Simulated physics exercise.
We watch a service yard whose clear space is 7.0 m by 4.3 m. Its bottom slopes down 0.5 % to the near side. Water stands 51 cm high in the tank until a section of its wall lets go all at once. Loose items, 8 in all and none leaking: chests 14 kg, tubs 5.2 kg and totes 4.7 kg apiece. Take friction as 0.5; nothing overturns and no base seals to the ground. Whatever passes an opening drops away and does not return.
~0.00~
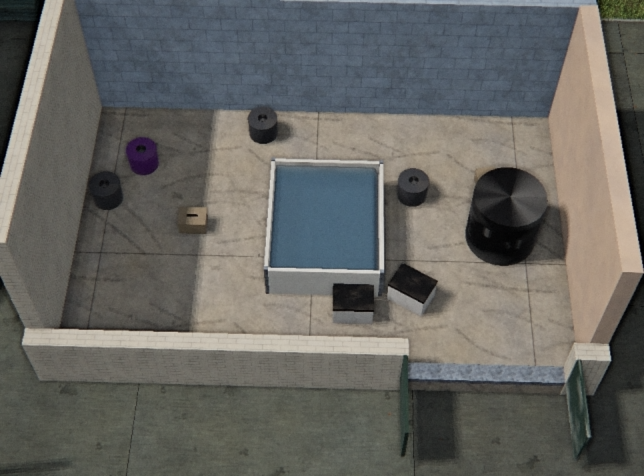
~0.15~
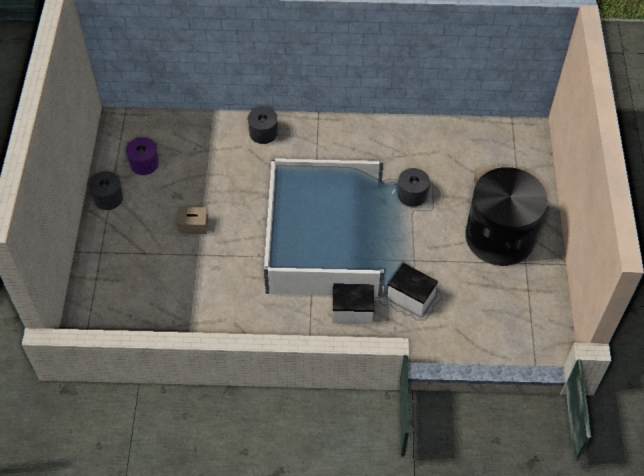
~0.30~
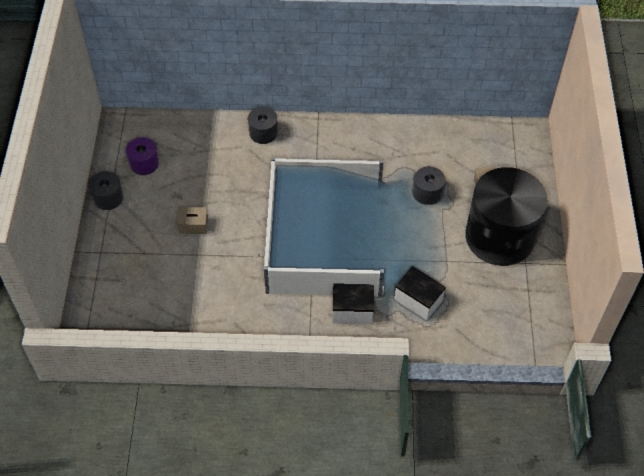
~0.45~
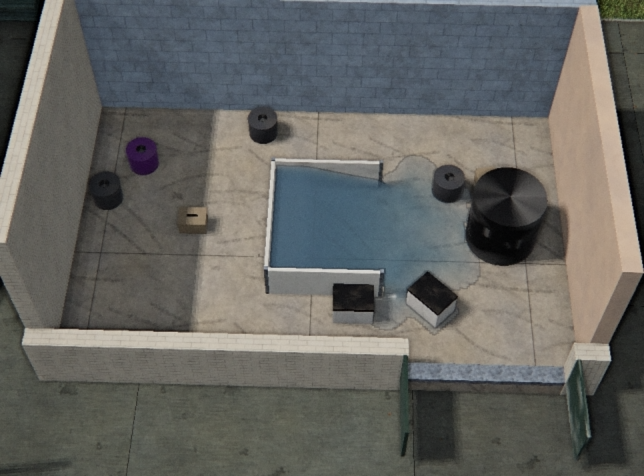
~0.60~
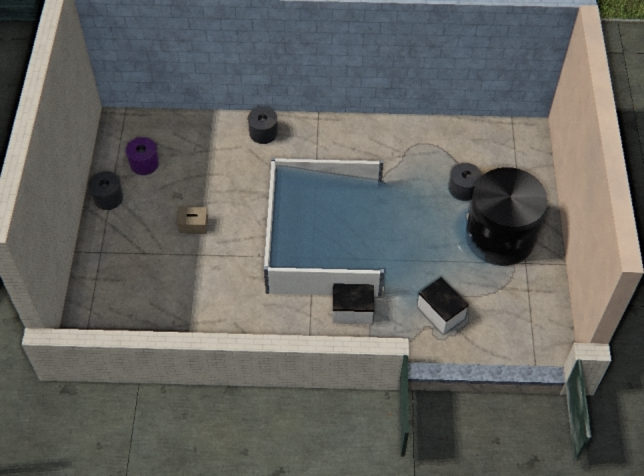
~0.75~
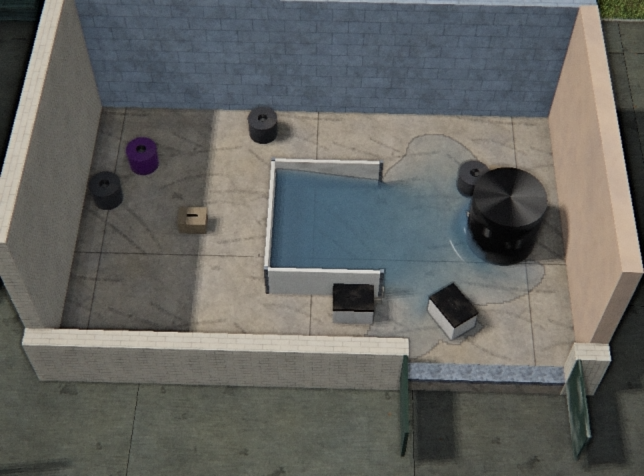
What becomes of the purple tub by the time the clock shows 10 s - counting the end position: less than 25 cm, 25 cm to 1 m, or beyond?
The purple tub stays put.
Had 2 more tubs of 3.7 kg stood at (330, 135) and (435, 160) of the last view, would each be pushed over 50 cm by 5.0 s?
In turn: More, over.
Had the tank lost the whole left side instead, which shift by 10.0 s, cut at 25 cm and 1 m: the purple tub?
Then the purple tub ends far away.
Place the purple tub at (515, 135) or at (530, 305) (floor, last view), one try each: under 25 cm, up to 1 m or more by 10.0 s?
In turn: It gets carried off; it travels far.
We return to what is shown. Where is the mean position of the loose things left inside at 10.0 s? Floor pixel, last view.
Around (245, 206).
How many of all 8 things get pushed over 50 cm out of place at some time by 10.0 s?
4 of them.
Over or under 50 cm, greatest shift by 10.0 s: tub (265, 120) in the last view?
It is over.
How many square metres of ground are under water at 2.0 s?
Roughly 13 m2.
After 2.0 s the purple tub is near (141, 149), 0.0 m from its start, aground; 1 of 8 are out; 2 afloat.
After 4.5 s the purple tub is near (141, 149), 0.0 m from its start, aground; 1 of 8 are out; 2 afloat.
After 7.0 s the purple tub is near (141, 149), 0.0 m from its start, aground; 1 of 8 are out; 2 afloat.
After 10.0 s the purple tub is near (140, 150), 0.0 m from its start, afloat; 1 of 8 are out; 3 afloat.
